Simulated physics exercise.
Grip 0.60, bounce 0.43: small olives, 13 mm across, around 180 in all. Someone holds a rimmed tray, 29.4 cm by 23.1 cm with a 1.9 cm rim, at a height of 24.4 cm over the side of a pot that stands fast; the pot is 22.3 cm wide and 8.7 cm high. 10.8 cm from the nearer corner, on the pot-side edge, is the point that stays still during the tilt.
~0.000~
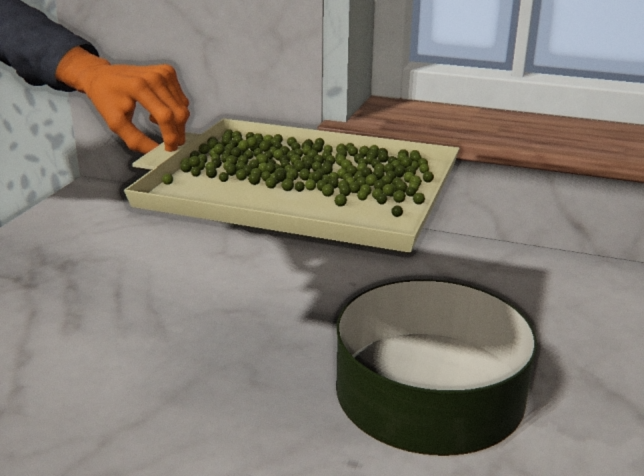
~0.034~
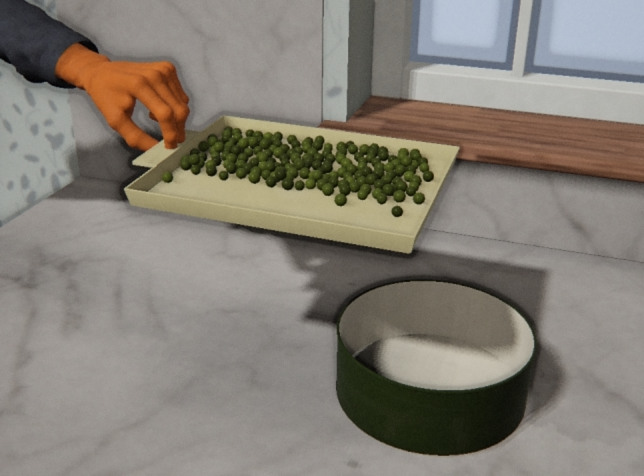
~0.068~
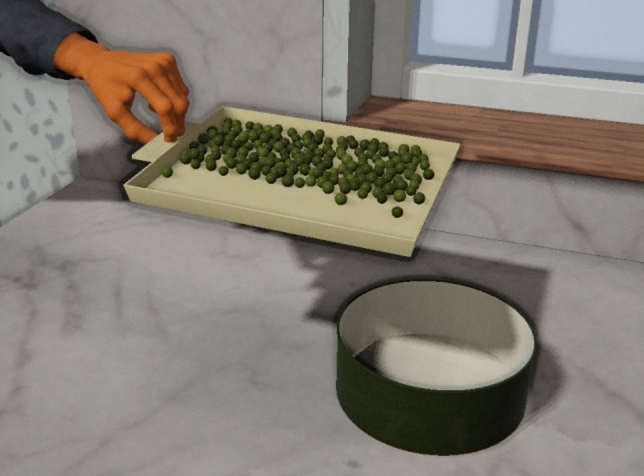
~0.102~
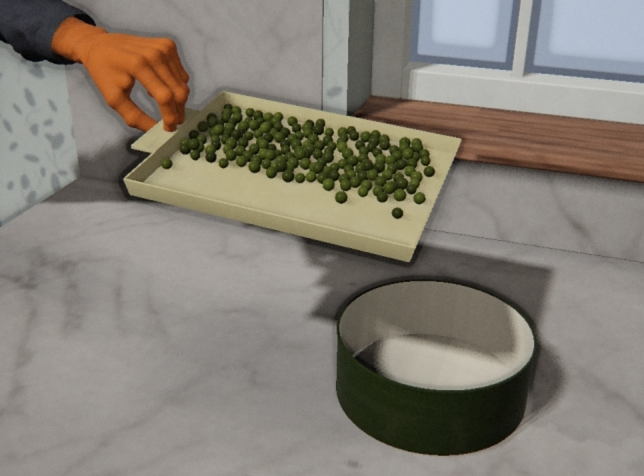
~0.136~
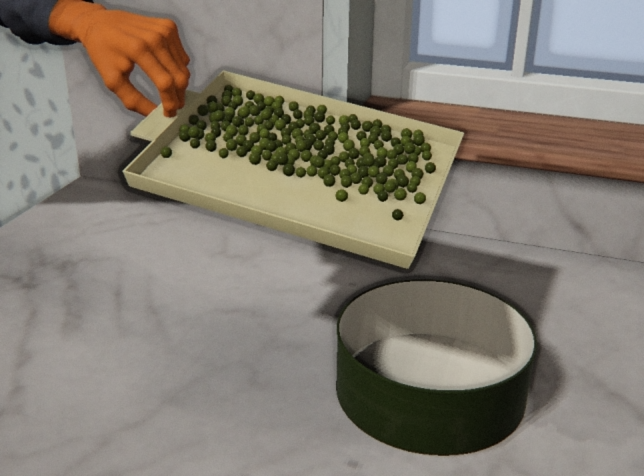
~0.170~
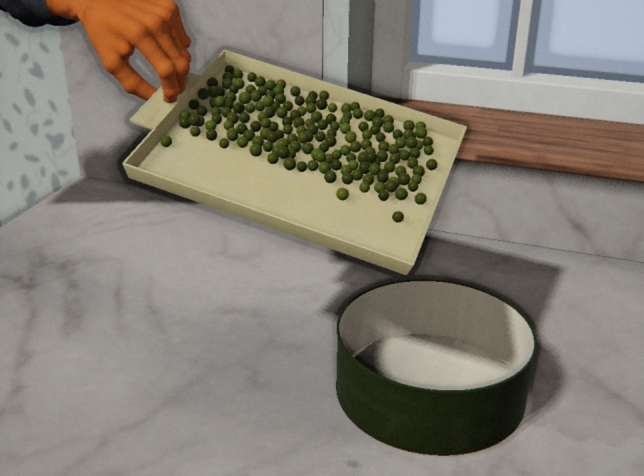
At first, an orange-gloved hand holds a rimmed, cream tray of small green olives nearly level above a dark green pot on a marble surface. The hand then tilts the tray gradually, lowering its right front corner toward the pot's rim, while the olives stay scattered mostly along the back.
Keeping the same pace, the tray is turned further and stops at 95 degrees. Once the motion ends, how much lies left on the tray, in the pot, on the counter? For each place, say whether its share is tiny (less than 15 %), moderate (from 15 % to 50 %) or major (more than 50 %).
At the end, tray: A small batch. Pot: A medium batch. Counter: The main batch.
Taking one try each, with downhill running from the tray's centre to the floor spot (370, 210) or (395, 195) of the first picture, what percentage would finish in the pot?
Roughly 40 per cent on the first try and 55 per cent on the second.
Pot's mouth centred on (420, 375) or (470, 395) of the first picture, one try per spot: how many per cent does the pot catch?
Spot one: Some 90 per cent; spot two: Some 75 per cent.
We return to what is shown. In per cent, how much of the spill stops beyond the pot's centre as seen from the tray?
Some 60 per cent of the spill lies beyond the centre.
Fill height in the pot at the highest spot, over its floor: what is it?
Around 2.5 cm above the floor.
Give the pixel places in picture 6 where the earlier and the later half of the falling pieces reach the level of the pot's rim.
Early half: About (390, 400); late half: (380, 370).
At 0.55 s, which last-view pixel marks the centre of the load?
By then the middle of the load sits around (363, 248).
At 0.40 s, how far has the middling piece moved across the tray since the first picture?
5 cm.
Then, at 0.40 s, tilt 59 degrees; the tray holds 100 %, the pot 0 %.
After 0.55 s, tilt 85 degrees; the tray holds 90 %, the pot 0 %.
After 0.82 s, tilt 95 degrees; the tray holds 5 %, the pot 30 %.
By 1.7 s all is still; tray 0 %, pot 35 %, counter 65 %.
